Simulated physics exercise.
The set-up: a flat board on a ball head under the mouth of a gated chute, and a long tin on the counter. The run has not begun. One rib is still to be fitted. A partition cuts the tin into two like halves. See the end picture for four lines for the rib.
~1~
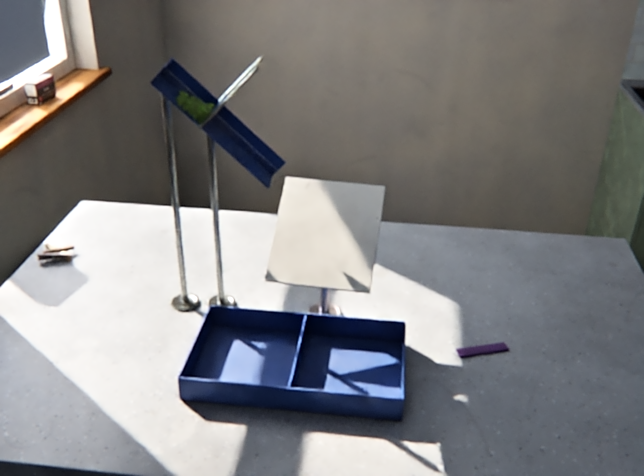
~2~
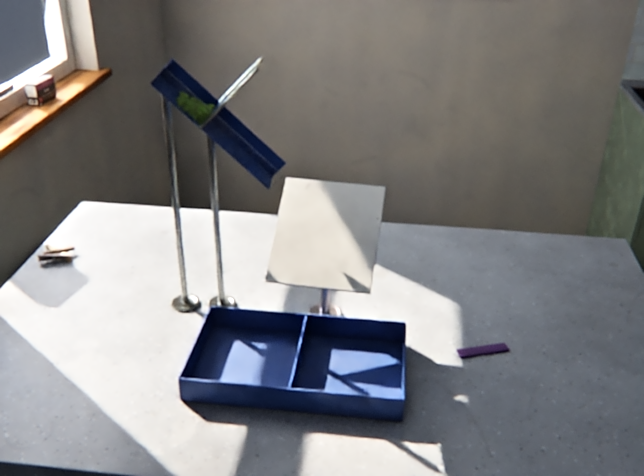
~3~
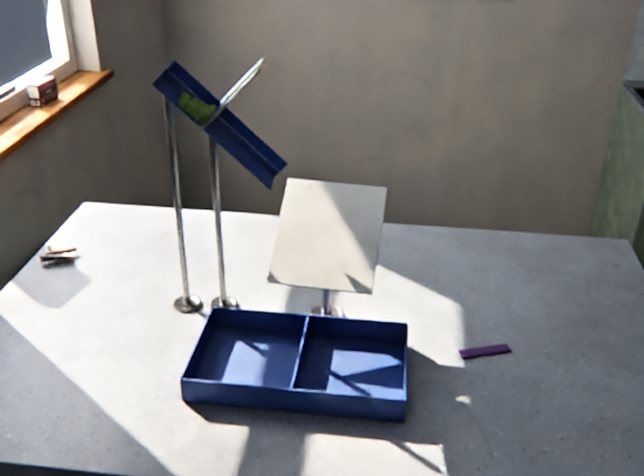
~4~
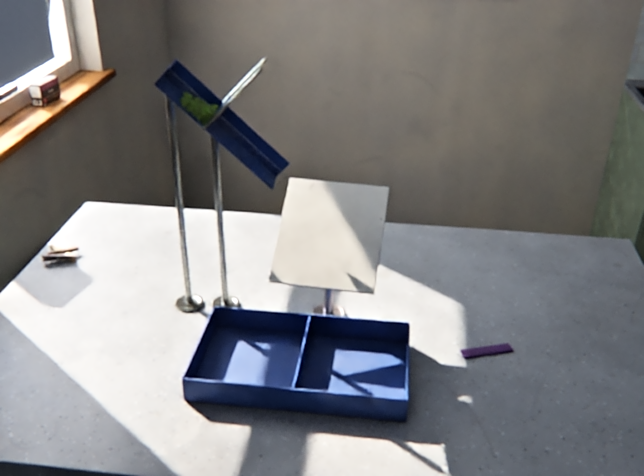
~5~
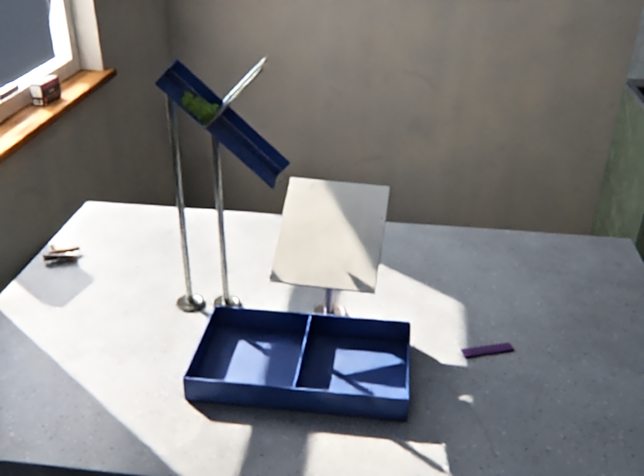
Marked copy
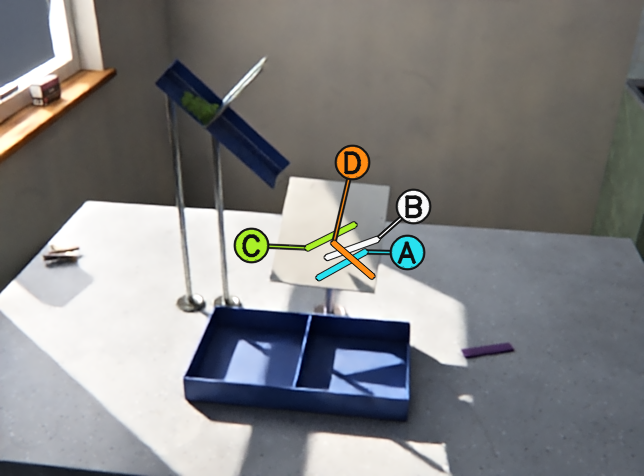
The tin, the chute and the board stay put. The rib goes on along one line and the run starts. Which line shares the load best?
Best: B.
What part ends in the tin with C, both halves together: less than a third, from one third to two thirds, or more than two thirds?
Line C gives more than two thirds.
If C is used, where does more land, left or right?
The left half.
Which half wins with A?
Left.
On the marked copy, line A from (365, 251) to (318, 277); line B from (376, 239) to (327, 257); line C from (354, 224) to (307, 248); line D from (333, 243) to (371, 276).
Choosing A, of what is caught, nearly all in the left half, a stray few in the right.
Choosing B, of what is caught, about two thirds in the left half, about a third in the right.
Choosing C, of what is caught, most in the left half, a small part in the right.
Choosing D, of what is caught, about a quarter in the left half, most in the right.
